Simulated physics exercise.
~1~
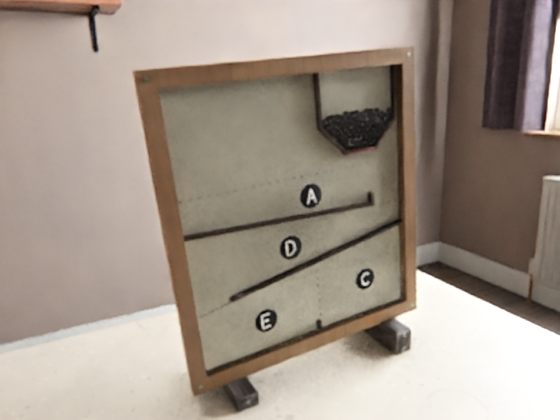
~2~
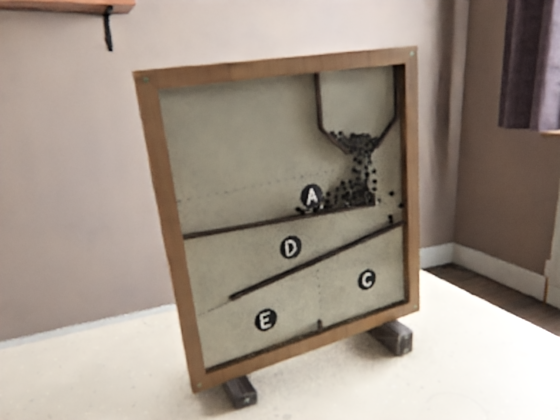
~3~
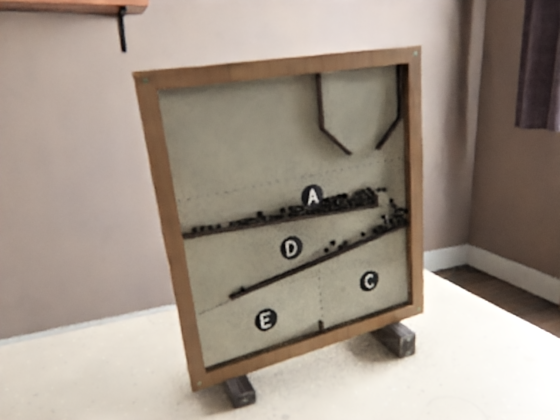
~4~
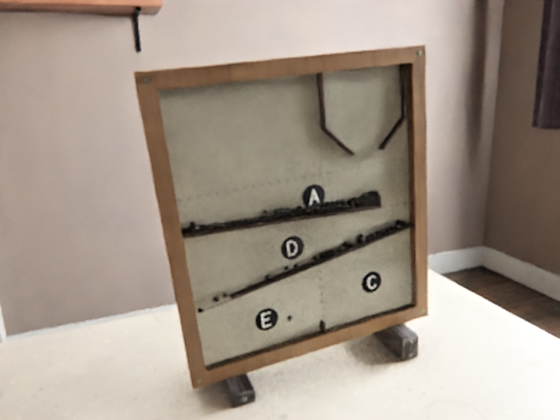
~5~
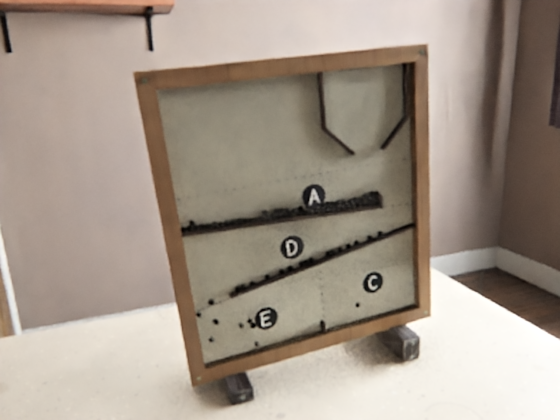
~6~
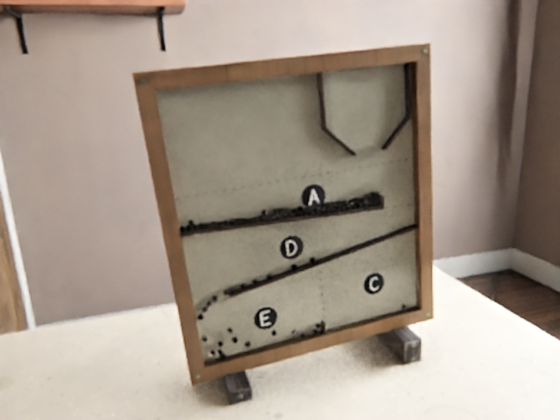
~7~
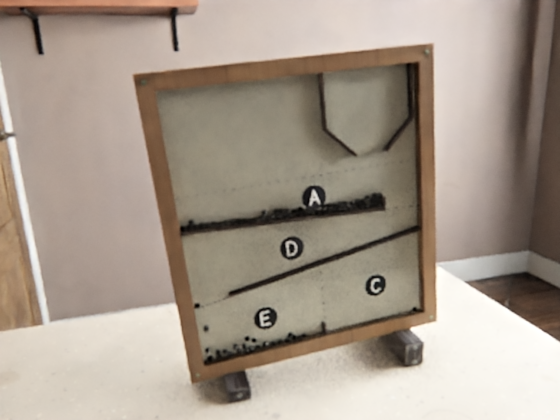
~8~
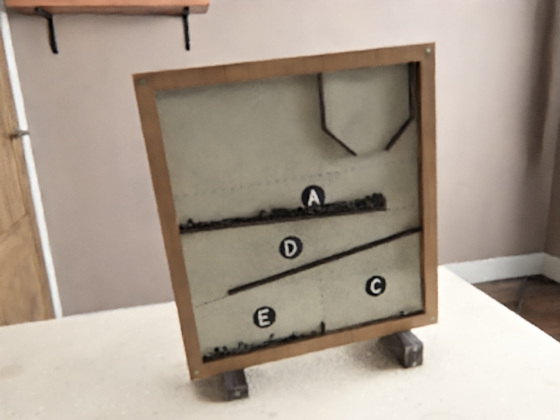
Upright wooden-framed case releasing black beads from a hopper, most settling on the upper ramp, others rolling down to section E.
